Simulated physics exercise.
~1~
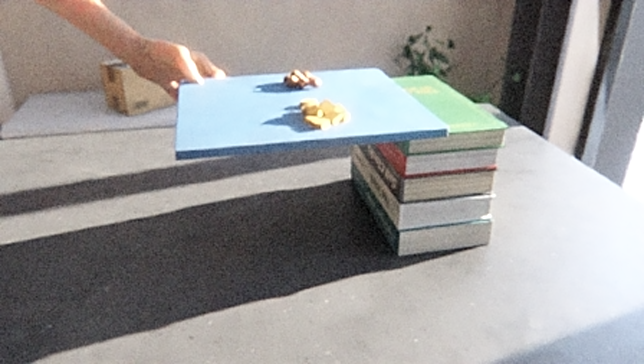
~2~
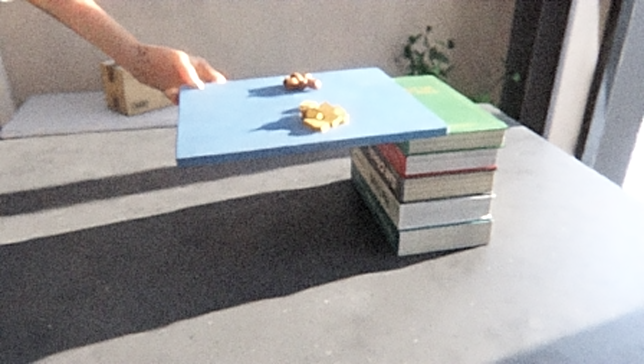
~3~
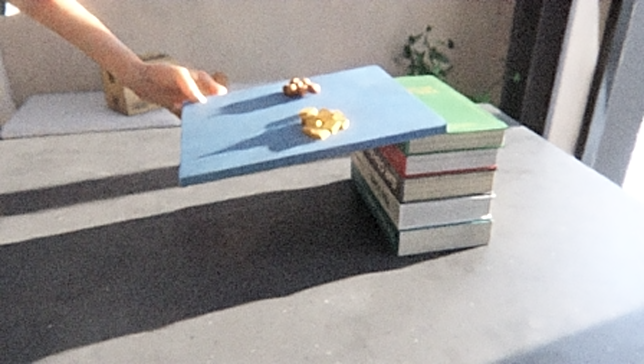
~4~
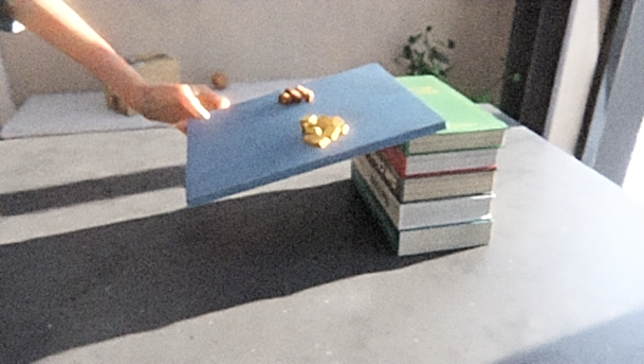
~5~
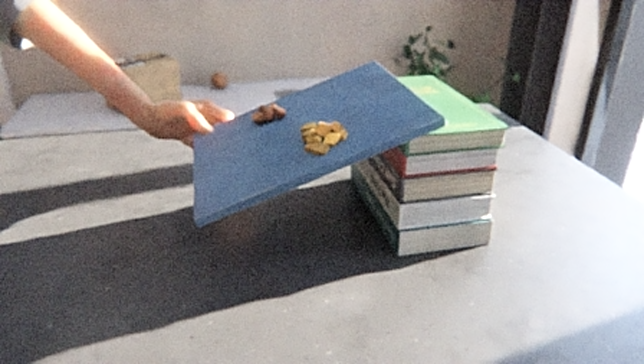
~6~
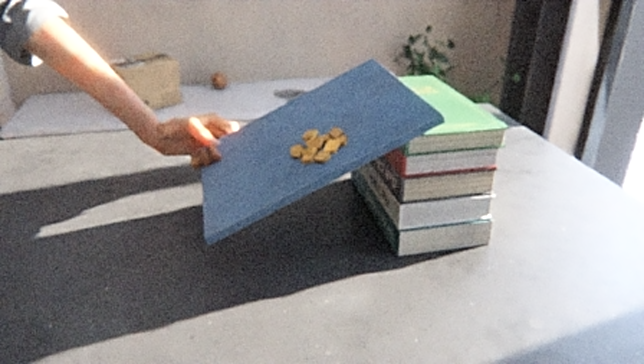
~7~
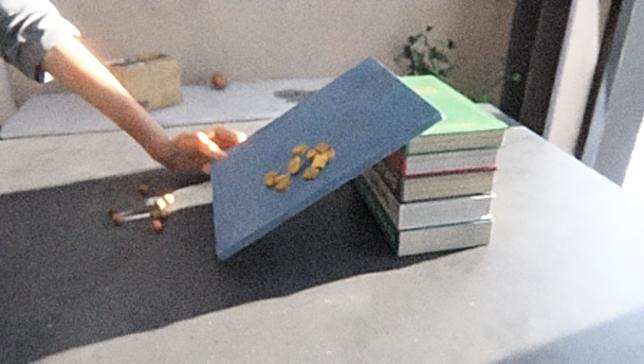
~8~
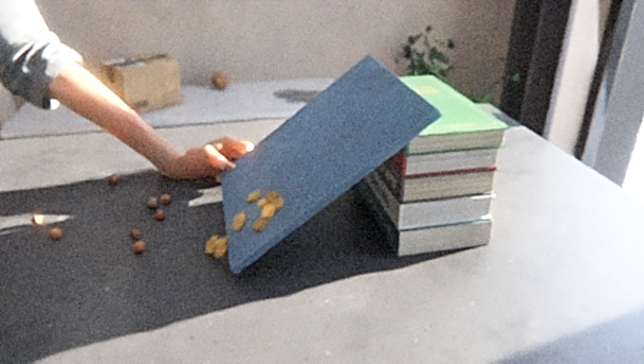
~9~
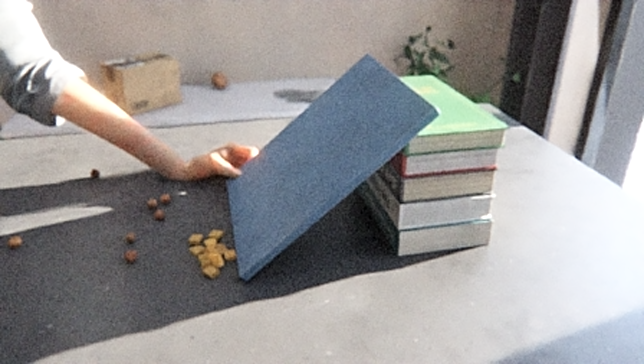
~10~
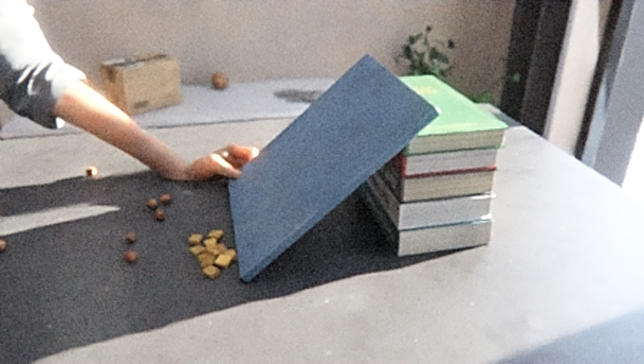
A hand lowers one end of a blue board, and brown balls roll farther than yellow pieces.
